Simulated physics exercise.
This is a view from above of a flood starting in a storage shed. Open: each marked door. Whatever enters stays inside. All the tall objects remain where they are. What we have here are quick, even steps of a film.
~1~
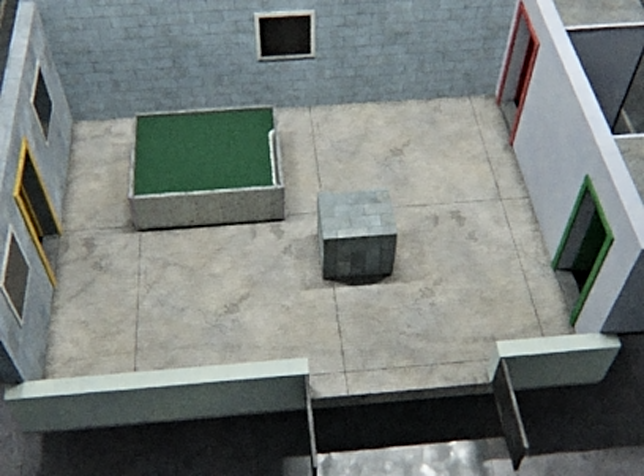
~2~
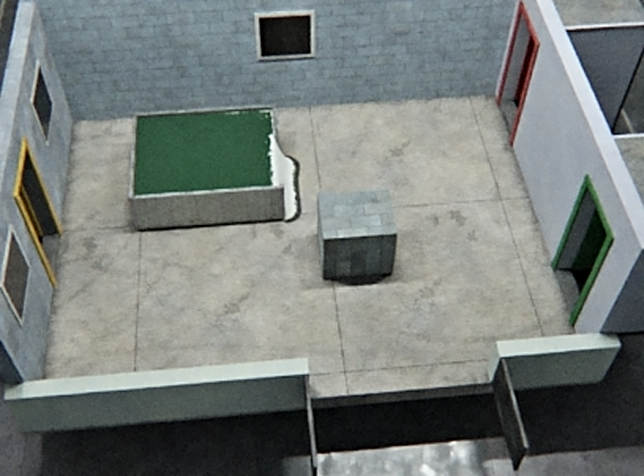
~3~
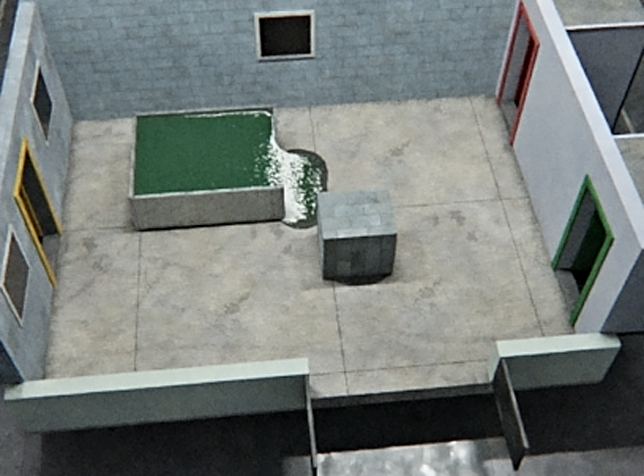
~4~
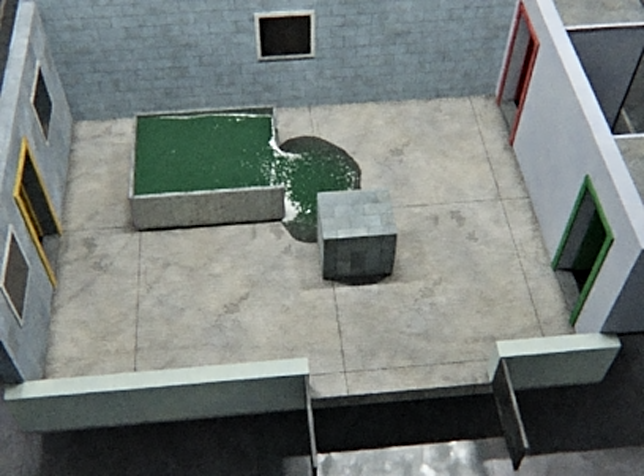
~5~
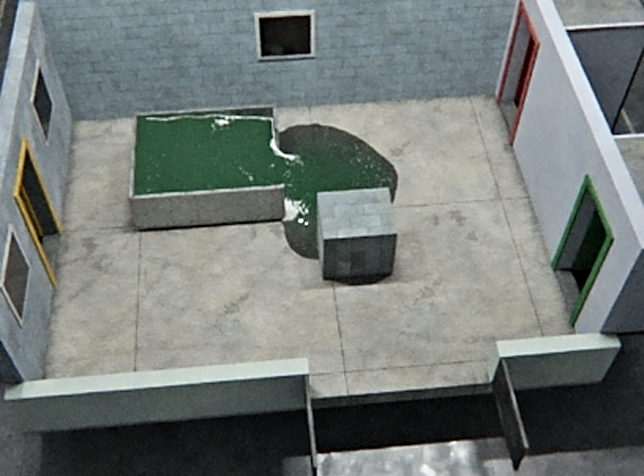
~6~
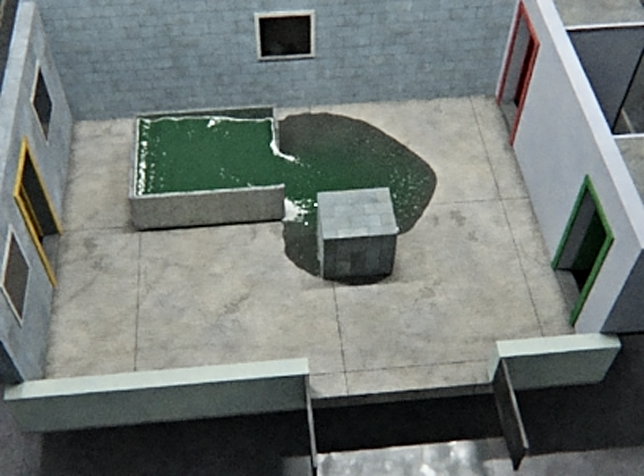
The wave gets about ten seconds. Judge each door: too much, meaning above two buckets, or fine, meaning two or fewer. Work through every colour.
Red door: Too much, yellow door: Fine, green door: Too much.
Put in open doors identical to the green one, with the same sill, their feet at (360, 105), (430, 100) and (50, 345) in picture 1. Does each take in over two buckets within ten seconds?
Lab note, doors in listed order: Over the limit, over the limit, under the limit.
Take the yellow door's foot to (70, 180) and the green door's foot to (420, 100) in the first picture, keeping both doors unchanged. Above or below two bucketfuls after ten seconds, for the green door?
I'd say the green one tops the limit.
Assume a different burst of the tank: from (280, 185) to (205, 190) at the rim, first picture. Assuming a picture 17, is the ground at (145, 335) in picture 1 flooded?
Answer: Soaked.
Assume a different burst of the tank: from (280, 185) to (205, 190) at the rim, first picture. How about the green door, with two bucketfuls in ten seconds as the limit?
Green: Falls short.
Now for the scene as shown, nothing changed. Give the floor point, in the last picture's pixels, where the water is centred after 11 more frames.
Near (327, 182) in the last view.
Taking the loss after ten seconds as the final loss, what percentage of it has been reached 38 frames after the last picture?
Close to 45 per cent, I'd say.
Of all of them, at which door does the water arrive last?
Door: The yellow door.
A moment on, water covers 30 % of the floor; the red door not reached, the yellow door not reached, the green door not reached.
Next, water covers 40 % of the floor; the red door under two buckets in, the yellow door not reached, the green door wet at the sill, nothing in.
Then, water covers 45 % of the floor; the red door over two buckets in, the yellow door not reached, the green door under two buckets in.
Later, water covers 65 % of the floor; the red door far over two buckets in, the yellow door not reached, the green door over two buckets in.
In the end, water covers 100 % of the floor; the red door far over two buckets in, the yellow door wet at the sill, nothing in, the green door far over two buckets in.
